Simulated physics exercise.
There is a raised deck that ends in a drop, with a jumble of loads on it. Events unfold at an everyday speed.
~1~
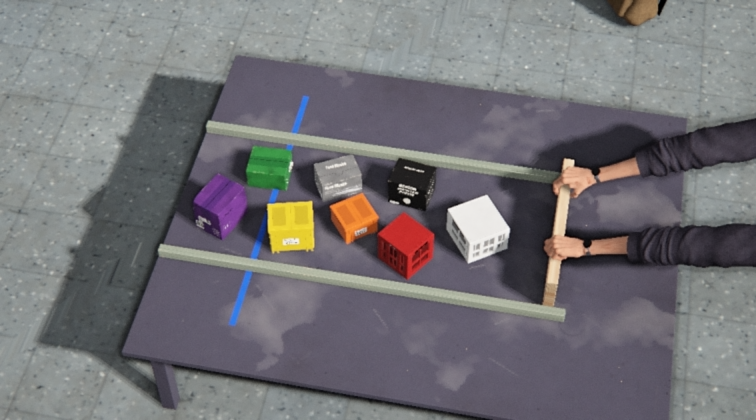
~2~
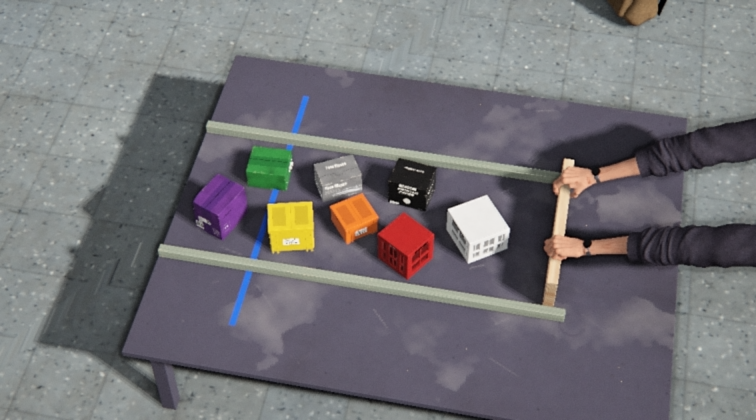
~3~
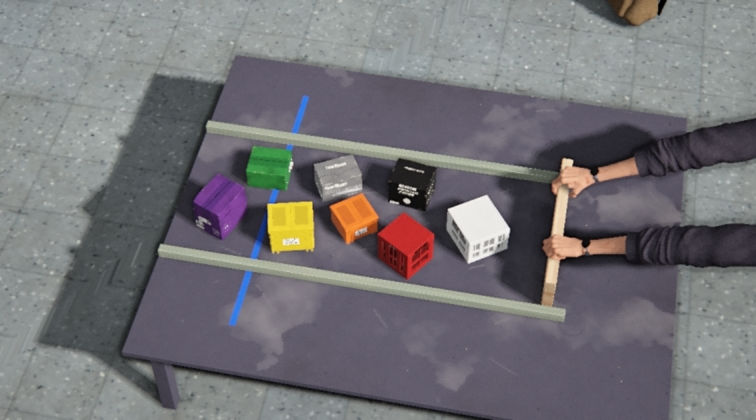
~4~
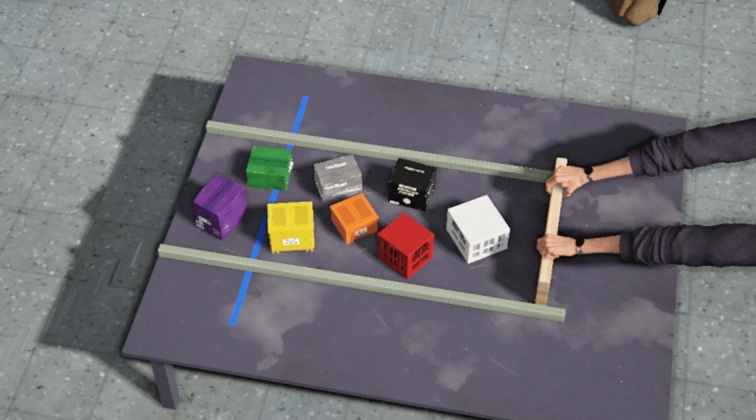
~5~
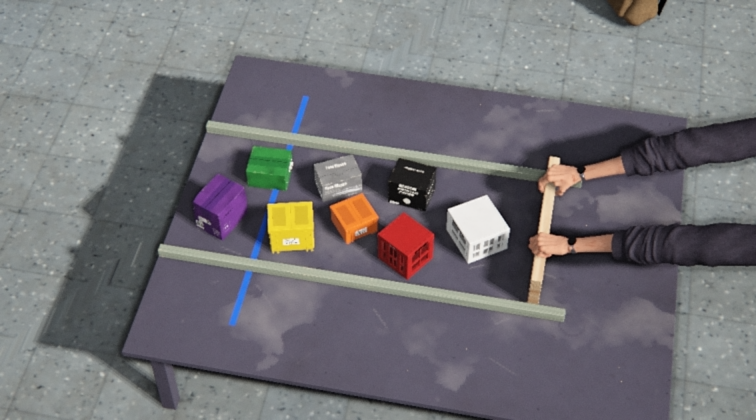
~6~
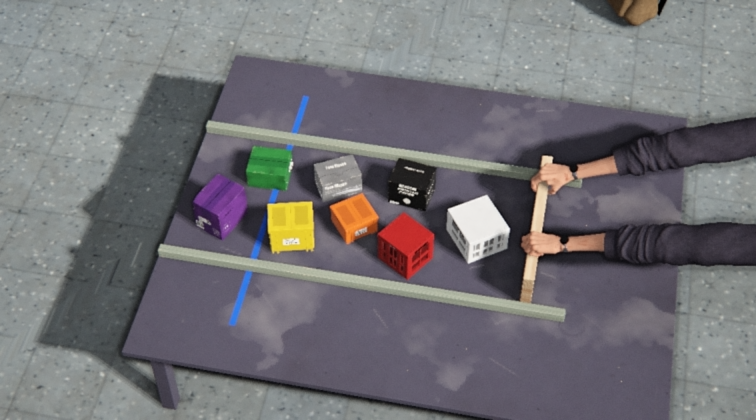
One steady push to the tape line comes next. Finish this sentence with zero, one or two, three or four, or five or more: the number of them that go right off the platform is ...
The number of them that go right off the platform is one or two.
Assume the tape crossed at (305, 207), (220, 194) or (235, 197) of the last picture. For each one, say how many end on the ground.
Tallies in the order asked: 0, 5, 5.
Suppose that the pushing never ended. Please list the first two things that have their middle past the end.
Green parcel, then purple parcel.
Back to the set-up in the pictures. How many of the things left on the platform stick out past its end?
That comes to 0 of them.
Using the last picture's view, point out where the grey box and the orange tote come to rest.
In the last view, the middles sit near (224, 152) and near (215, 180).
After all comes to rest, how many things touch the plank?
Count: 3.
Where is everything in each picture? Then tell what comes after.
In the first frame, purple parcel (220, 207); green parcel (270, 168); yellow tote (291, 227); plank (558, 233); tape (272, 202).
In the second frame, green parcel (270, 168); plank (558, 233).
In the third frame, yellow tote (291, 227); orange tote (354, 219).
In the fourth frame, purple parcel (220, 207); white crate (478, 229).
In the fifth frame, green parcel (270, 168); grey box (338, 178).
In the sixth frame, purple parcel (220, 207); green parcel (270, 168); yellow tote (291, 227); plank (537, 229); tape (272, 202).
Soon after, none off yet; purple parcel at rest near (220, 207); green parcel at rest near (270, 168); yellow tote at rest near (291, 227).
In the end, the number that fall off is one or two; gone, green parcel and purple parcel.
